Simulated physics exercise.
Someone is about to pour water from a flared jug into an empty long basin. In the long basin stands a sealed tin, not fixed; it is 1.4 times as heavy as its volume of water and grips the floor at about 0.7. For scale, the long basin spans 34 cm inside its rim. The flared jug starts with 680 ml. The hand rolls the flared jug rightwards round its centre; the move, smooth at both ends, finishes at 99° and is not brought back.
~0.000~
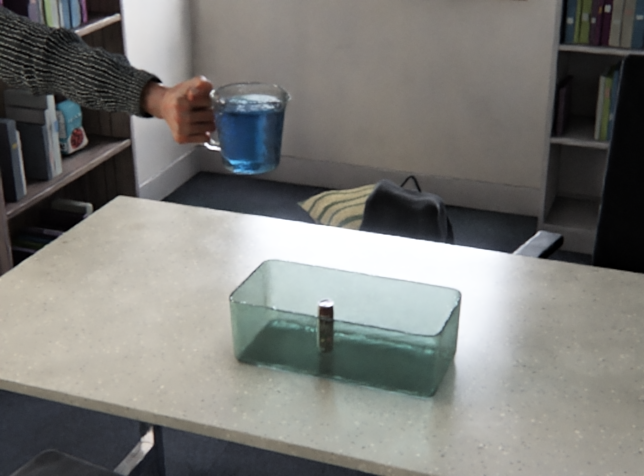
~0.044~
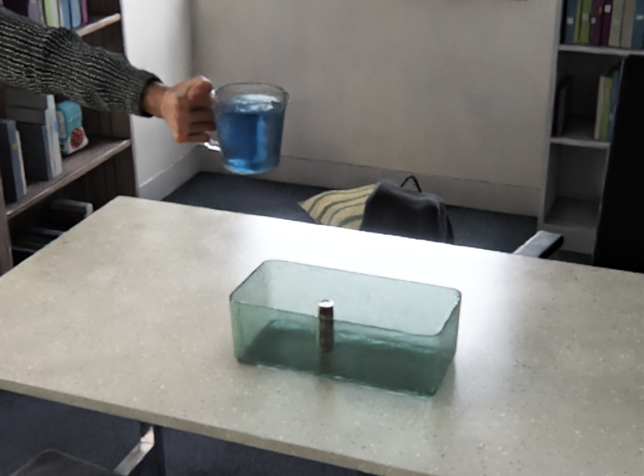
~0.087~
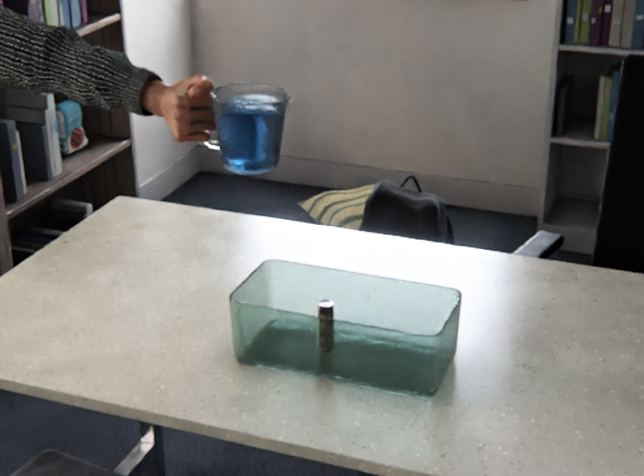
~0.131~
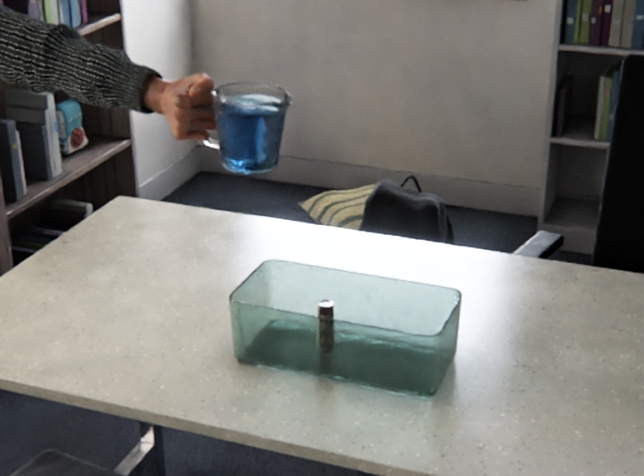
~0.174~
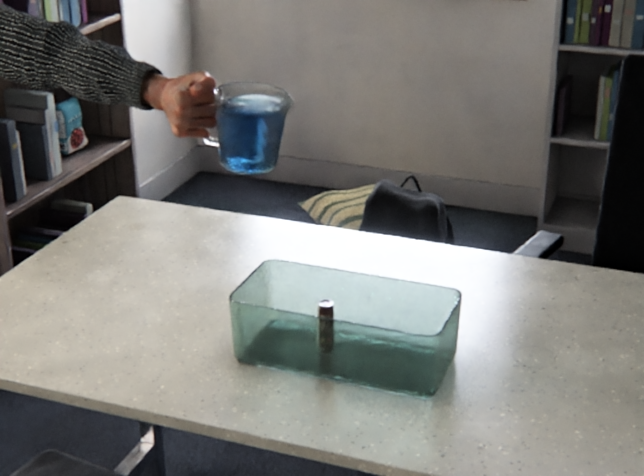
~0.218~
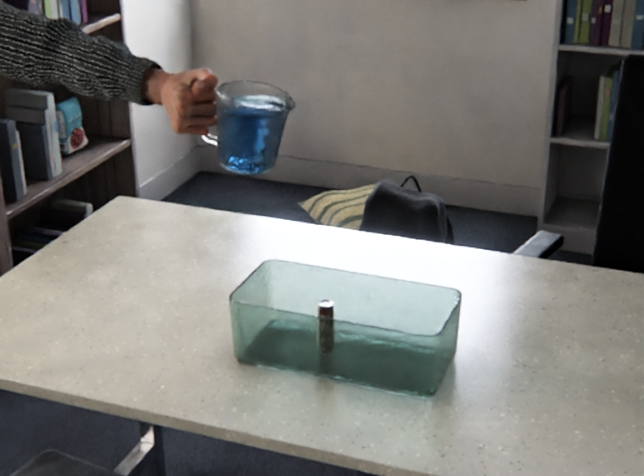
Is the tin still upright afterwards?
It keeps standing.
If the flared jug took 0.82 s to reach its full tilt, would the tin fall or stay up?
The tin stays up.
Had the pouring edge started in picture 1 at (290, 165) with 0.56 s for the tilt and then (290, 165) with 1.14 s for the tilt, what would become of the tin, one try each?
First it stays up; then it topples.
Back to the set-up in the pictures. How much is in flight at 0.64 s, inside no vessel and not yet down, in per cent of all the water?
Near 18 in a hundred.
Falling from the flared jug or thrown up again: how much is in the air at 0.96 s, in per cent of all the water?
Near 34 in a hundred.
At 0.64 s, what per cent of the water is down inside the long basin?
Some 1 per cent.
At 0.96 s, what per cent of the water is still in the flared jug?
Some 30 per cent.
Then, 0.64 s in, the tilt is 60° and 81 per cent is still to pour; the tin stands where it began.
Then, 0.96 s in, the tilt is 93° and 30 per cent is still to pour; the tin stands where it began.
Then, 1.28 s in, the tilt is 99° and 2 per cent is still to pour; the tin stands where it began.
Then, 1.64 s in, the tilt is 99° and 0 per cent is still to pour; the tin stands where it began.
Finally, the tin stands where it began.
